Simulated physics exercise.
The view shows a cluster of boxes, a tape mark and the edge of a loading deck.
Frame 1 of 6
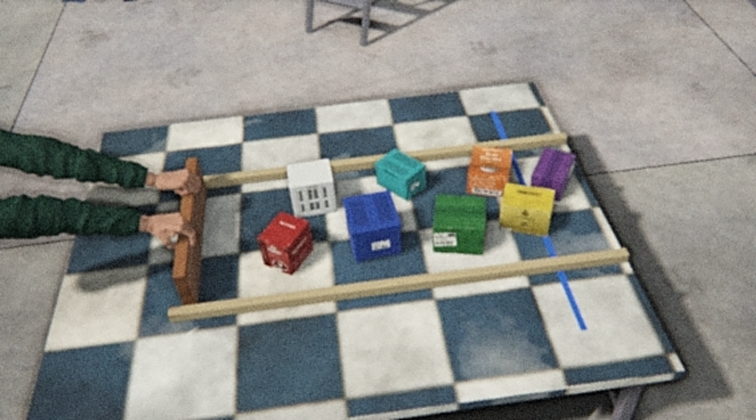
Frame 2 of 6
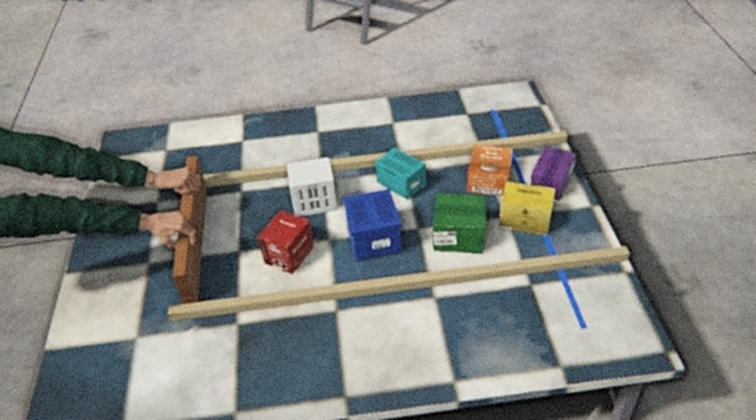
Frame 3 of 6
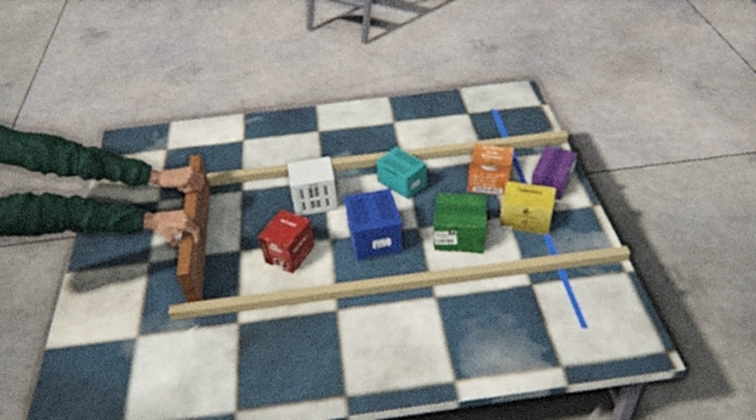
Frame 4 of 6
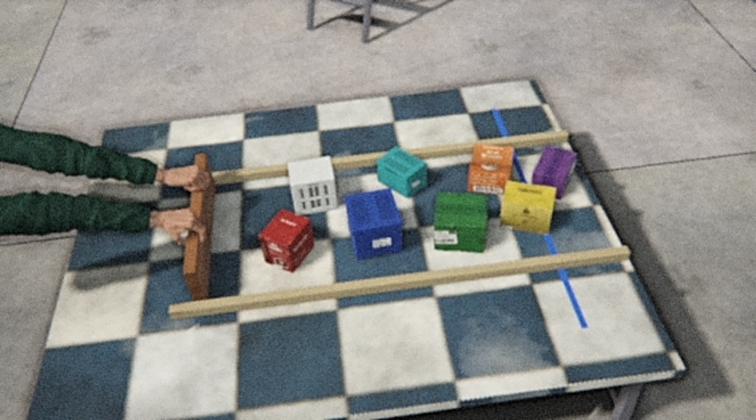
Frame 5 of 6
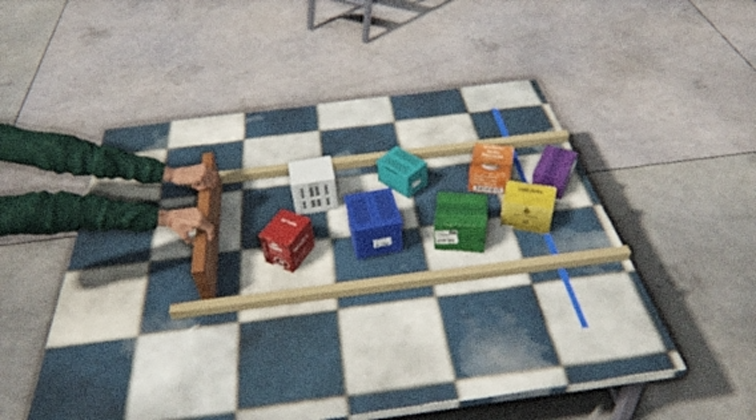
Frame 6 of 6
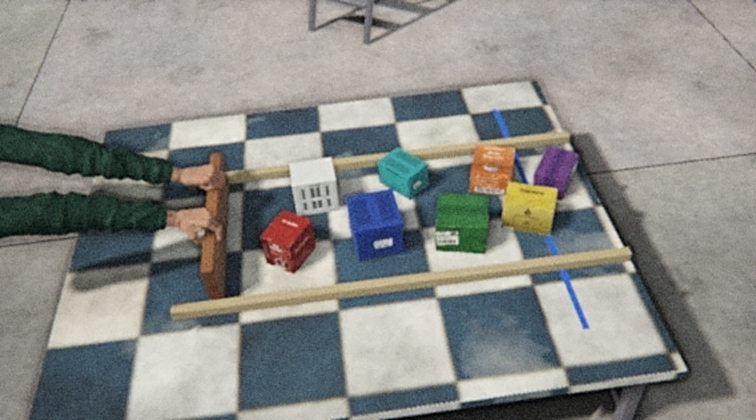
At first, two green-sleeved hands hold a brown plank upright at the left end of a checkered deck, with colorful boxes spread between two wooden rails and a blue tape line at right. The hands then slide the plank slowly a short way right, while the boxes stay practically still.
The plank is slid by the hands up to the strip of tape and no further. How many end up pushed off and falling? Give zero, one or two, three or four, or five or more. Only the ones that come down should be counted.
Three or four fall.
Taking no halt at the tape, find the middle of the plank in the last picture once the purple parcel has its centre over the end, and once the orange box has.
(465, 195) and then (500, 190), give or take.
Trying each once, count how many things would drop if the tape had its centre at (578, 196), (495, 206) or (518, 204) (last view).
Try by try, 7, 2 and 4.
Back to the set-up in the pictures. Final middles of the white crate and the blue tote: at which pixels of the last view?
Positions - first (545, 159), then (600, 199).
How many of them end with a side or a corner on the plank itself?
The number is 2.
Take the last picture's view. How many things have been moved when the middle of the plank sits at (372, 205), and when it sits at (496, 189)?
So far 6, and 8 at the second.
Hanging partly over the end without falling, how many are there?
It's 2.
Soon after, none off yet; purple parcel at rest near (555, 173); yellow box at rest near (529, 209); orange box at rest near (492, 170).
Then, none off yet; purple parcel at rest near (555, 173); yellow box moved about its own width near (557, 202); orange box at rest near (492, 170).
Further on, one off so far; purple parcel moved about its own width near (595, 165); yellow box falling near (632, 230); orange box moved about its own width near (555, 161).
At rest, the number that fall off is three or four; fallen, green box, orange box, yellow box and purple parcel.
